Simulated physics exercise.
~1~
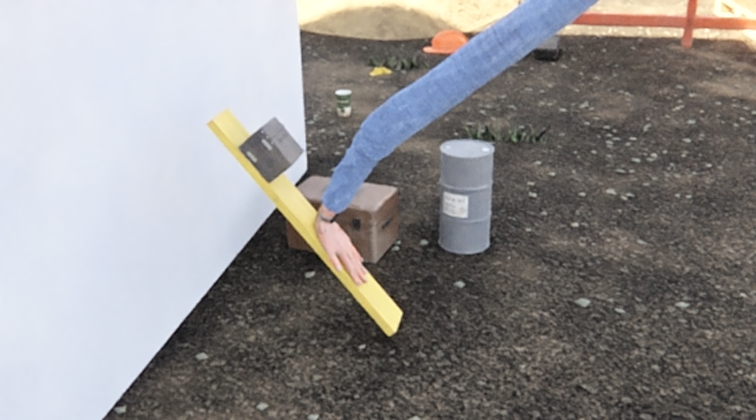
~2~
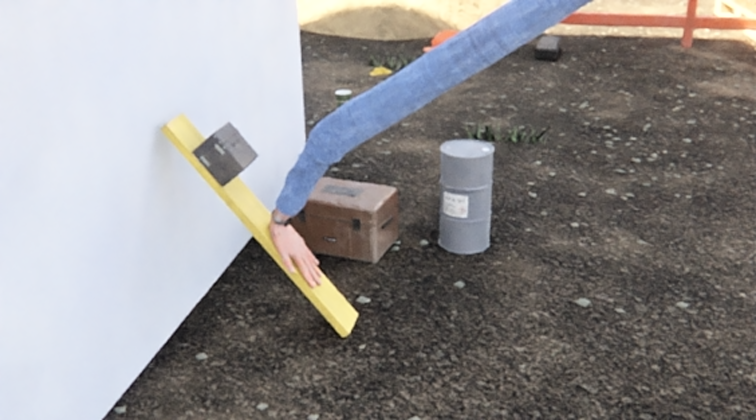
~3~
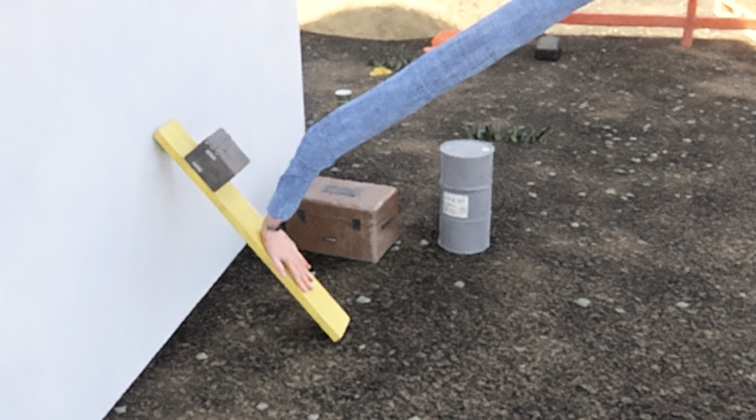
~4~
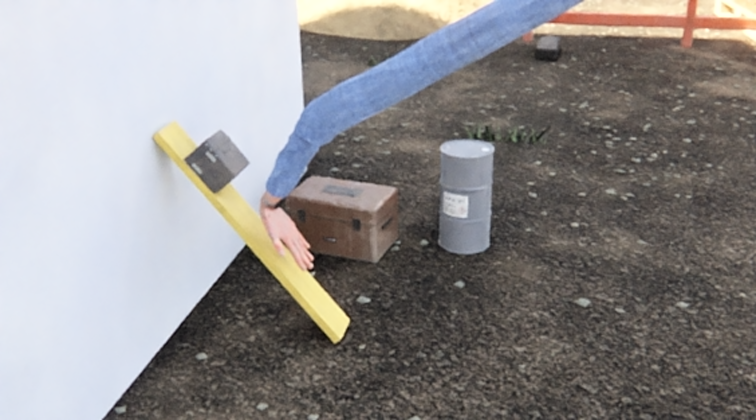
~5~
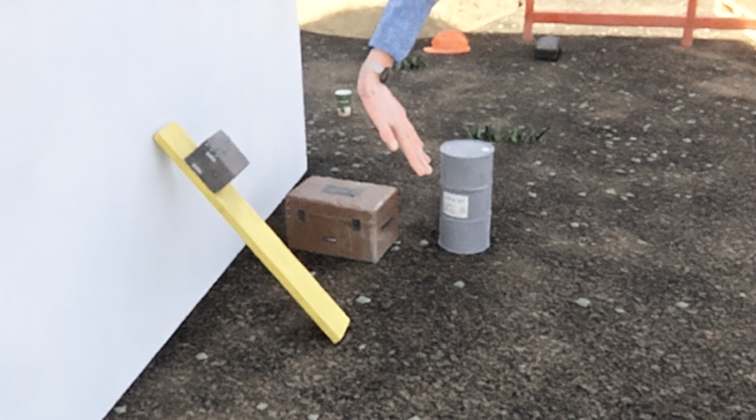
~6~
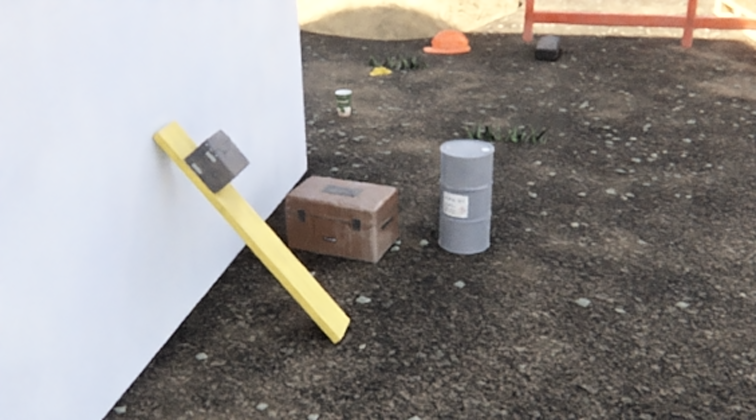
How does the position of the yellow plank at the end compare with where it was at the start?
At the end the yellow plank is a little farther left and slightly lower than at the start, leaning against the white wall.
A yellow plank with a small dark box on its upper part is moved left by a hand until it leans against a white wall, near a brown toolbox and a grey canister. The hand lets go and withdraws, and the plank stays leaning.
